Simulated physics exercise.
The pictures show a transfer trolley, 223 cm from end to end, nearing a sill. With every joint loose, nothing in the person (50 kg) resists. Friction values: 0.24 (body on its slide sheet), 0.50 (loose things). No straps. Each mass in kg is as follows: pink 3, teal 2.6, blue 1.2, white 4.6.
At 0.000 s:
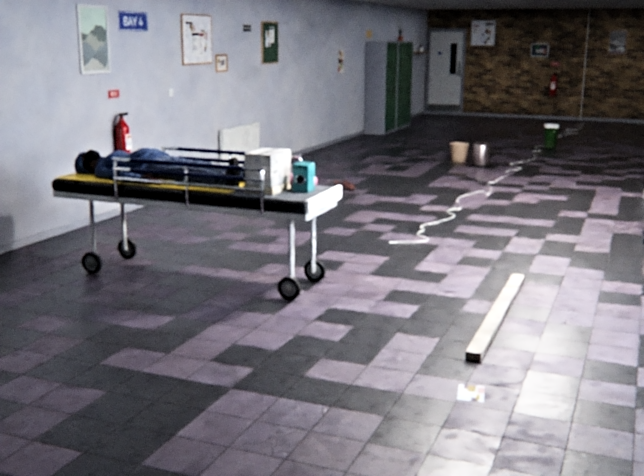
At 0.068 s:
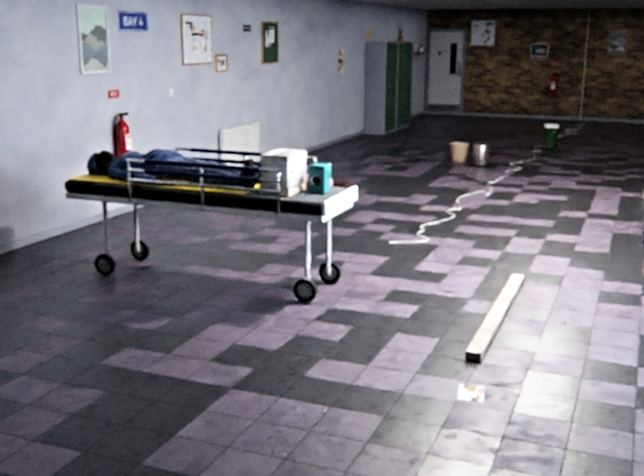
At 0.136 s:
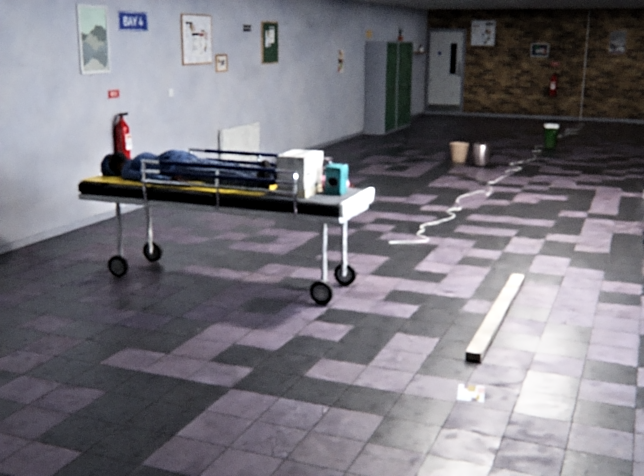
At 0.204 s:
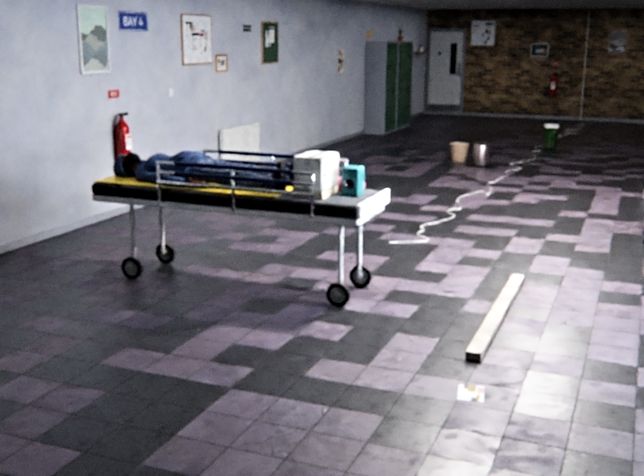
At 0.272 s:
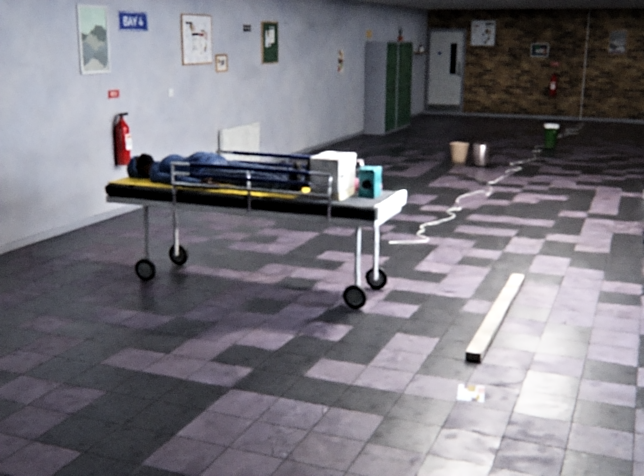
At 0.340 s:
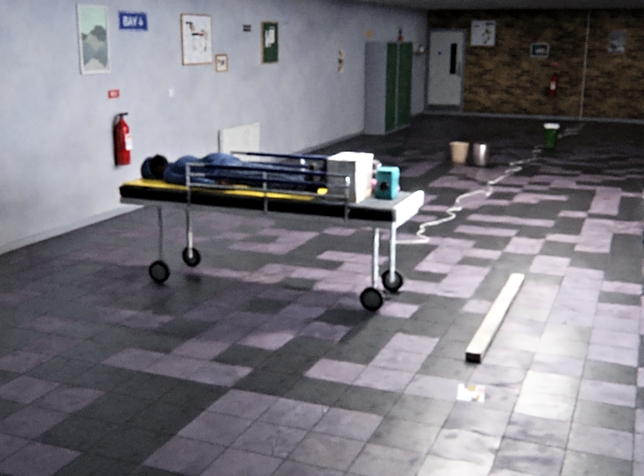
A trolley carrying a dark blue body-like shape, a white holdall and a teal pump rolled steadily rightward across a checkered floor, while the plank and the buckets farther back stayed still.
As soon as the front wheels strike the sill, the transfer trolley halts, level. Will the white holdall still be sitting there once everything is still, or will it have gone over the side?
Gone over the side.
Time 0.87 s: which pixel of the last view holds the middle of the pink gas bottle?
Somewhere around pixel (497, 196) of the last picture.
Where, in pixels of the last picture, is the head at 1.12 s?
Roughly (302, 181) in the last view.
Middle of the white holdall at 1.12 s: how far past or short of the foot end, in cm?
About 5 cm past it.
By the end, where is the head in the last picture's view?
The head finishes close to (319, 182).
Contact comes at 0.72 s.
After 0.87 s the white holdall is 19 cm short of the foot end, tilted 0°, near (484, 182) in the last picture's view; the blue folder 23 cm short of the foot end, tilted 0°.
After 1.12 s the white holdall is 5 cm past the foot end, tilted 5°, near (520, 185) in the last picture's view.
After 1.42 s the white holdall is 35 cm past the foot end, tilted 65°, near (562, 243) in the last picture's view.
At rest, 3.3 s, pink gas bottle drops off; teal pump drops off; blue folder drops off; white holdall drops off; left ankle stops short of the foot end.
